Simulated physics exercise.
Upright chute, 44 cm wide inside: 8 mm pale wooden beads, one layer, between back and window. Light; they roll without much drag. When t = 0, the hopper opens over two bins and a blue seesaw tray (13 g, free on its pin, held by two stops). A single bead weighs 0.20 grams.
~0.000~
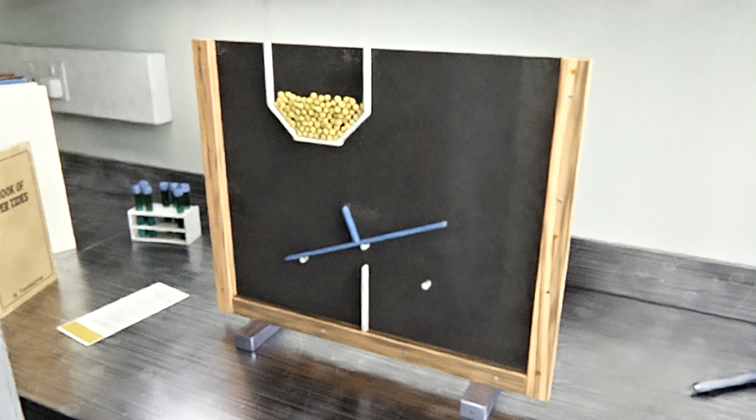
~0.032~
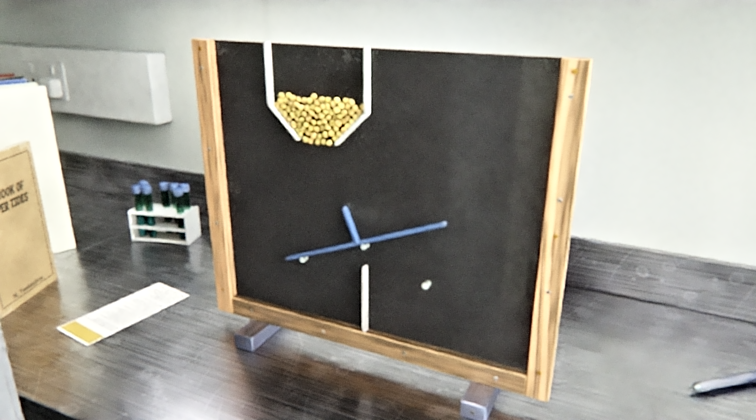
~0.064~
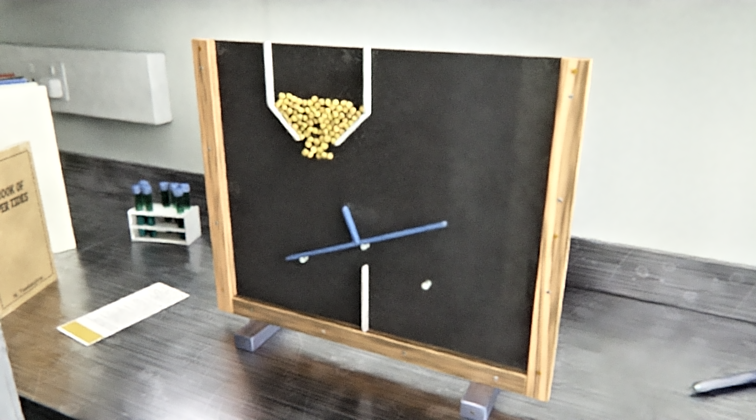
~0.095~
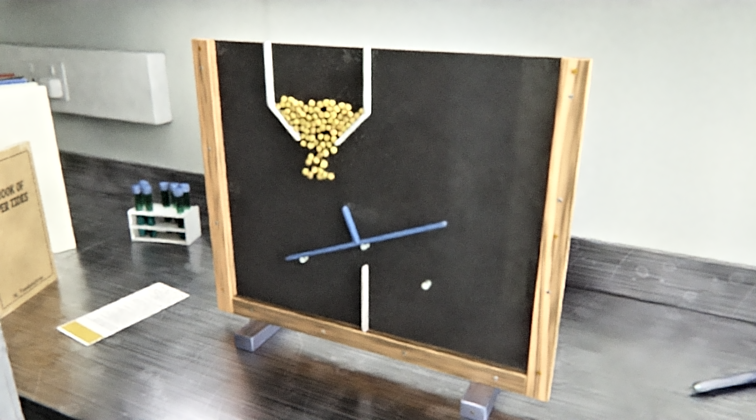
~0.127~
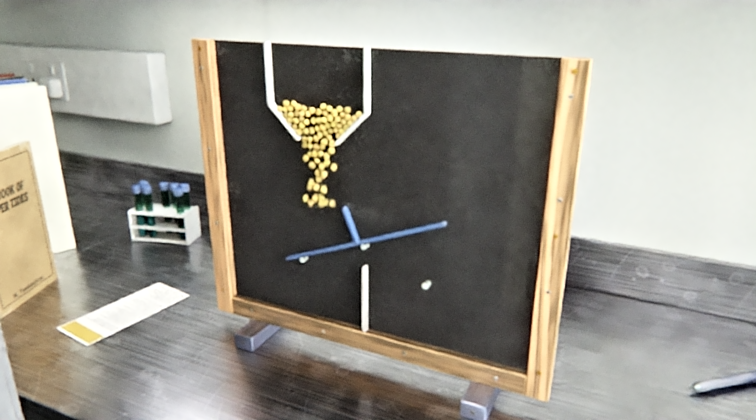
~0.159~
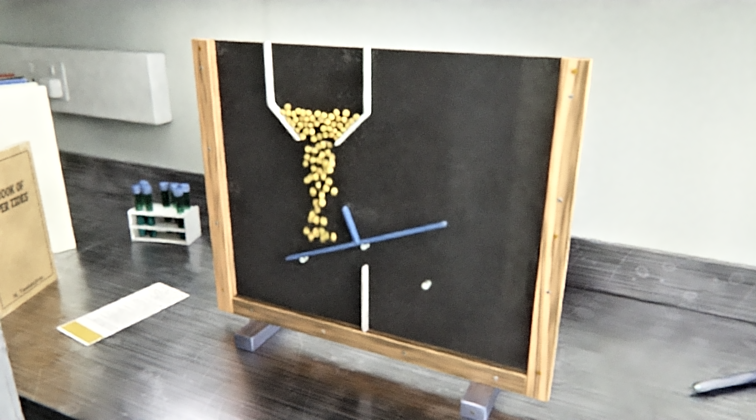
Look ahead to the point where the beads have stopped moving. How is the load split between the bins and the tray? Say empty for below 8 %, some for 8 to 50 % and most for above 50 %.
Right bin almost none, left bin the majority, tray almost none.
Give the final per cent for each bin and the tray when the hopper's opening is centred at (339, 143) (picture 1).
Final shares - right bin: 0, left bin: 70, tray: 30.
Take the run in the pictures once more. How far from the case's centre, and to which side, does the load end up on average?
Offset: About 16 cm, left side.
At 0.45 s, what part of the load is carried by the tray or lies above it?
Around 50 per cent of the load.
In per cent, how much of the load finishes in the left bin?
Result: Approx. 100 per cent.
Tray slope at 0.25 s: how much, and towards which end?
20° or so, left end low.
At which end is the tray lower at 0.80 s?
The tray dips on its left side.
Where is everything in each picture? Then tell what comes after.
Gate shut, about 90 beads in the hopper; its mouth (299, 138) to (338, 143); tray left end down 22°; its ends (288, 258) and (444, 224), top of its upright wall (345, 209); pivot (365, 246); stops (304, 259) and (426, 285); no lips, in the first picture.
In the second picture, 5 out; lowest bead (318, 141); tray left end down 22°.
In the third picture, 10 out; lowest bead (319, 156); tray left end down 22°.
In the fourth picture, 20 out; lowest bead (310, 175); tray left end down 22°.
In the fifth picture, 32 out; lowest bead (311, 203); tray left end down 22°.
In the sixth picture, 42 out; lowest bead (311, 237); tray left end down 22°; its ends (288, 258) and (444, 224), top of its upright wall (345, 209).
After 0.25 s 75 % have left the hopper; tray left end down 22°; on or over it 70 %, past it to the left 5 %, to the right 0 %.
After 0.45 s 100 % have left the hopper; tray left end down 22°; on or over it 50 %, past it to the left 50 %, to the right 0 %.
All still by 1.8 s, right bin 0 %, left bin 100 %, tray 0 %; tray left end down 22°.
